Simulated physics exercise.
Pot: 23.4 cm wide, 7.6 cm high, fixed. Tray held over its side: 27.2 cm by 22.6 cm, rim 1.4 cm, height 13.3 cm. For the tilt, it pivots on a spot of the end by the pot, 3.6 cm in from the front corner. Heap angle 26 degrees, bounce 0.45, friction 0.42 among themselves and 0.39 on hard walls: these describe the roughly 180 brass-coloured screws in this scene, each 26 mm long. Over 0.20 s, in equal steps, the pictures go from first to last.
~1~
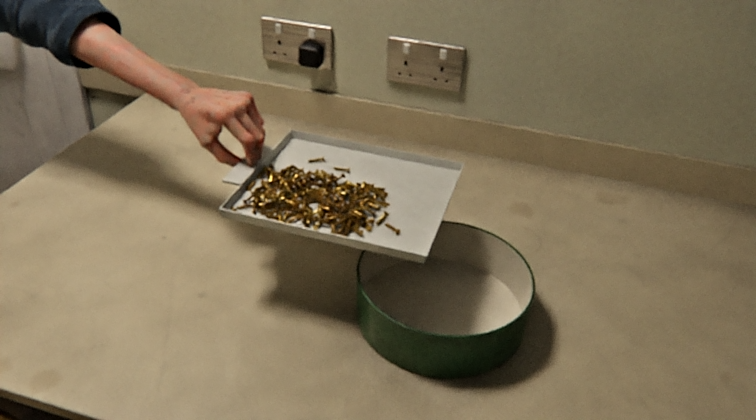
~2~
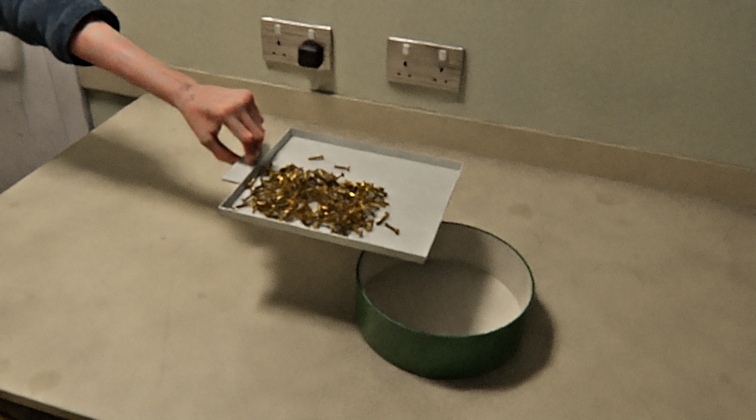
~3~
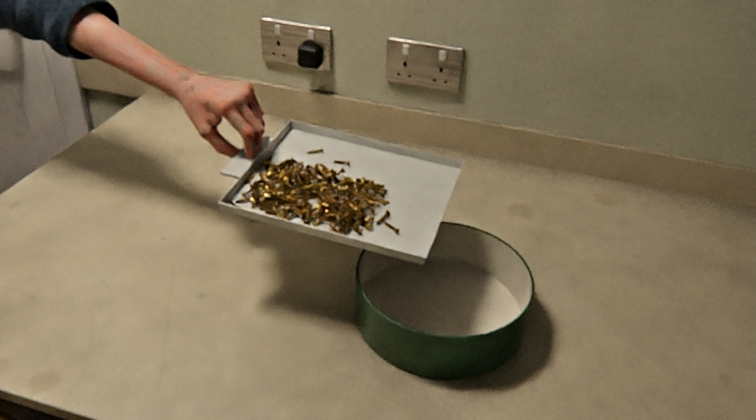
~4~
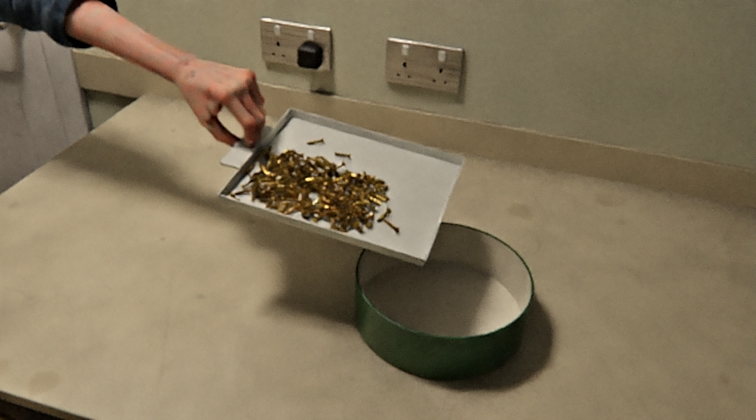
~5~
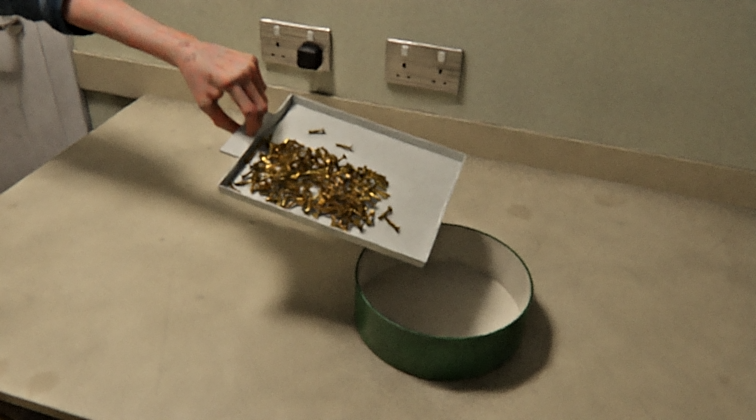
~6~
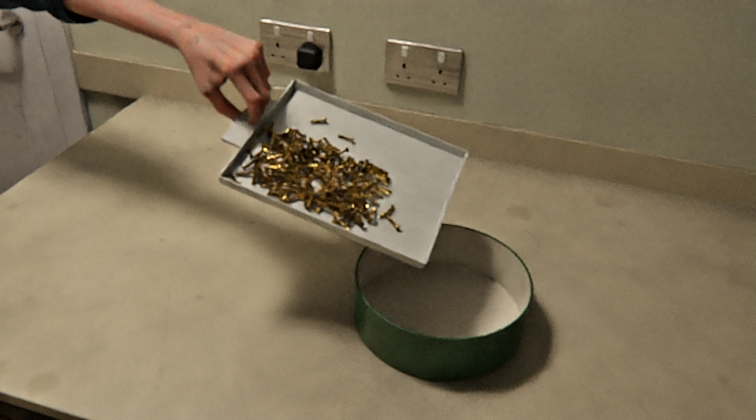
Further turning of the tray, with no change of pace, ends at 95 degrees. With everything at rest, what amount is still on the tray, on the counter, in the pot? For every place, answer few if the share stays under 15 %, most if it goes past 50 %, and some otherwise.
Shares - left on the tray: Few; counter: Few; pot: Most.
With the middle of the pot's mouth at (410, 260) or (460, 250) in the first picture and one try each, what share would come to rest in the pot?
Roughly 65 per cent, then 25 per cent.
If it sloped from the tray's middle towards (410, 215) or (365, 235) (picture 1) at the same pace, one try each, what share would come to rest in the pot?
Approximately 100 percent, then 60 percent.
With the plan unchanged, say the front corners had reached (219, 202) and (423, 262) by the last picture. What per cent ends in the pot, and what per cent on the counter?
You'd end with pot at 50 and counter at 50.
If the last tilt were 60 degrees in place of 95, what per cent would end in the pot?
Then about 85 per cent.
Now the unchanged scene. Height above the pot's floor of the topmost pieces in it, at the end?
Height: Approx. 3.0 cm.
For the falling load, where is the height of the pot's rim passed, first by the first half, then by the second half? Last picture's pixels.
(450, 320) or so first, later (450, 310).
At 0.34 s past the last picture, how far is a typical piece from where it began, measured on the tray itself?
I'd say close to 8 centimetres.
Then, 0.34 s after the last picture, tilt 55 degrees; the tray holds 100 %, the pot 0 %.
Then, 0.56 s after the last picture, tilt 80 degrees; the tray holds 25 %, the pot 65 %.
Then, 0.90 s after the last picture, tilt 95 degrees; the tray holds 0 %, the pot 100 %.
In the end, tray 0 %, counter 0 %, pot 100 %.
